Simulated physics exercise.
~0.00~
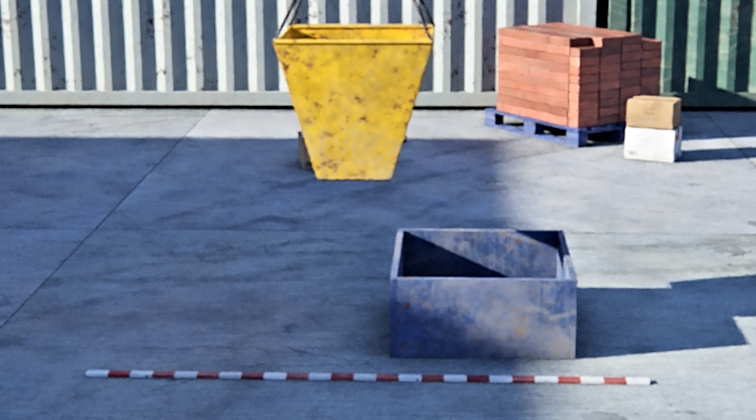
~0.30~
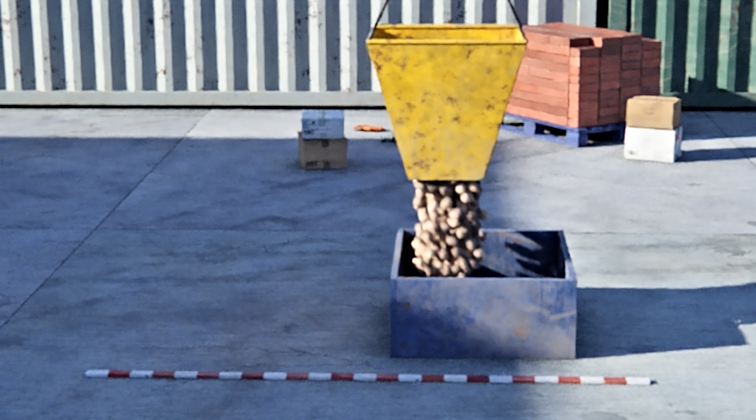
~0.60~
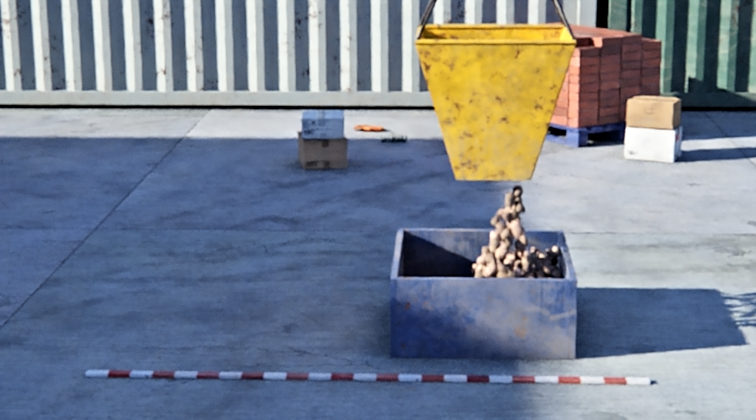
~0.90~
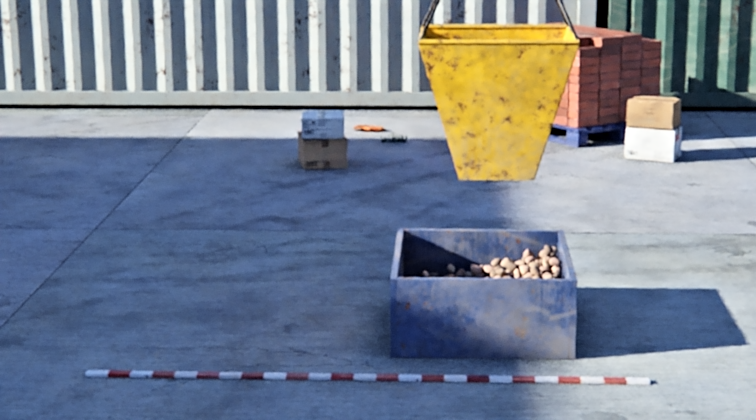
A yellow skip hanging from cables moved to the right over an open blue bin, spilling round stones from its bottom as it went, and stopped empty above it while the stones settled inside the bin, heaped toward the right side.
